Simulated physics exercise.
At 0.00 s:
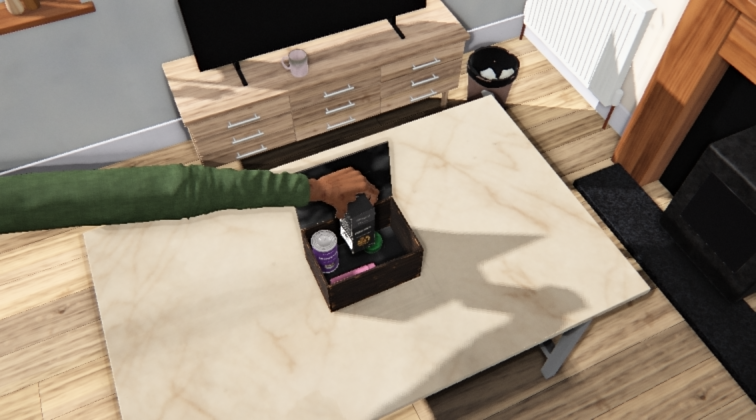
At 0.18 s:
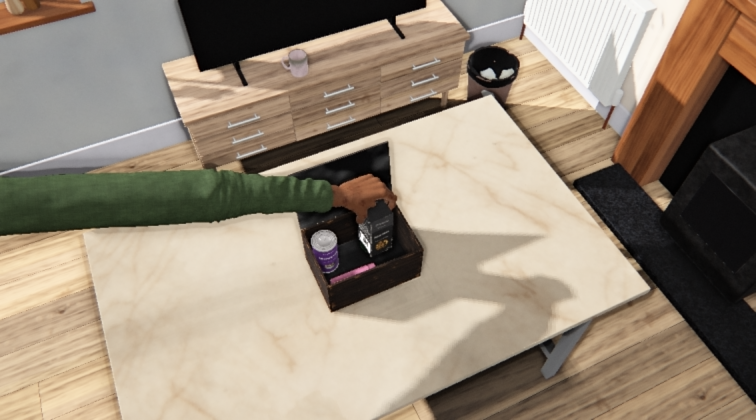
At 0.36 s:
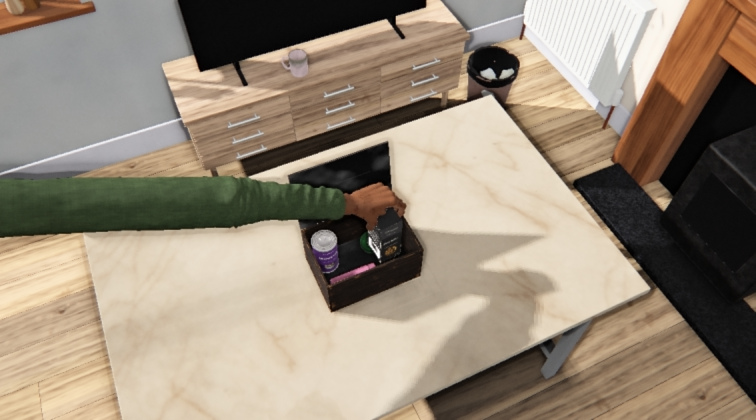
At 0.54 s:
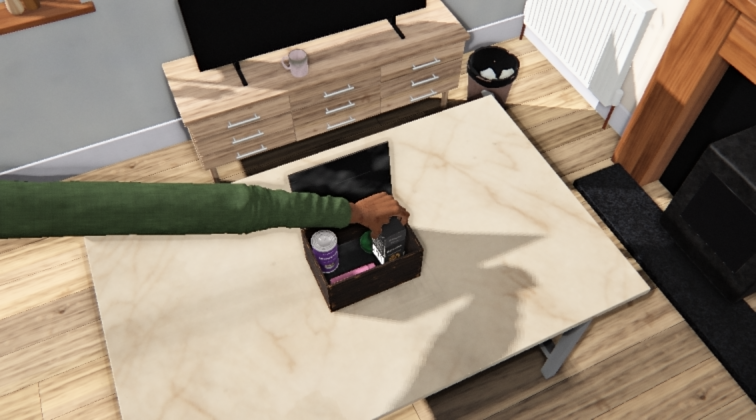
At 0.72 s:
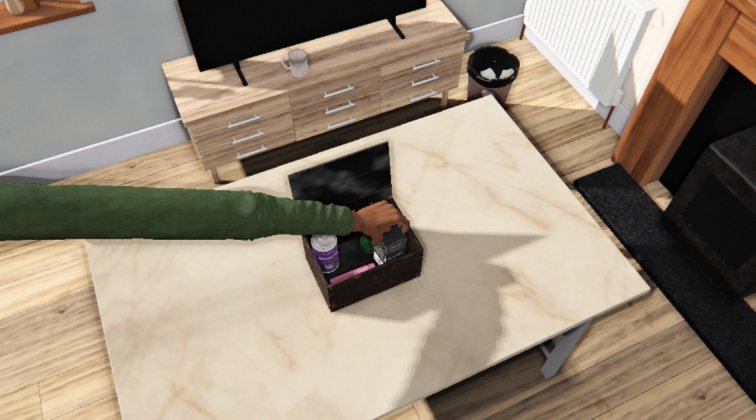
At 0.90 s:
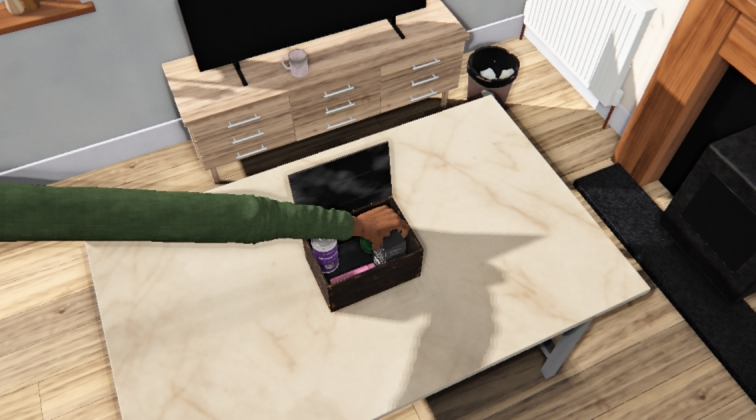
To begin with, a green-sleeved arm reaches in from the left, holding a black carton over an open storage box on a marble-topped table, near a purple tin. The hand moves the carton slightly to the right while lowering it, then sets it inside the box, fingers still gripping it.
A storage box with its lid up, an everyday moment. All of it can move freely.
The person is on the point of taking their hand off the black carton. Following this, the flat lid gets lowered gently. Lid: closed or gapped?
Looks to me like the lid is kept from shutting.
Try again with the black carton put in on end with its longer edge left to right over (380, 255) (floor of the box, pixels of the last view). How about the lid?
Well, in that case it won't go down.
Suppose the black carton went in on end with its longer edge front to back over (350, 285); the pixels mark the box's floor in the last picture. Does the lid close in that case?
Result: Lid not shut.
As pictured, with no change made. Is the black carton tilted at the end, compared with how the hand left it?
Well, the black carton stays just as set.
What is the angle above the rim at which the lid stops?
Around 14 degrees.
After 2.10 s, lid starting down.
After 2.60 s, lid 50° above the rim.
After 2.90 s, lid 24° above the rim.
After 4.60 s, lid 13° above the rim.
At rest (6.5 s), lid 13° above the rim; all 4 in place. Seen from the same camera at the end, black carton near (389, 252).
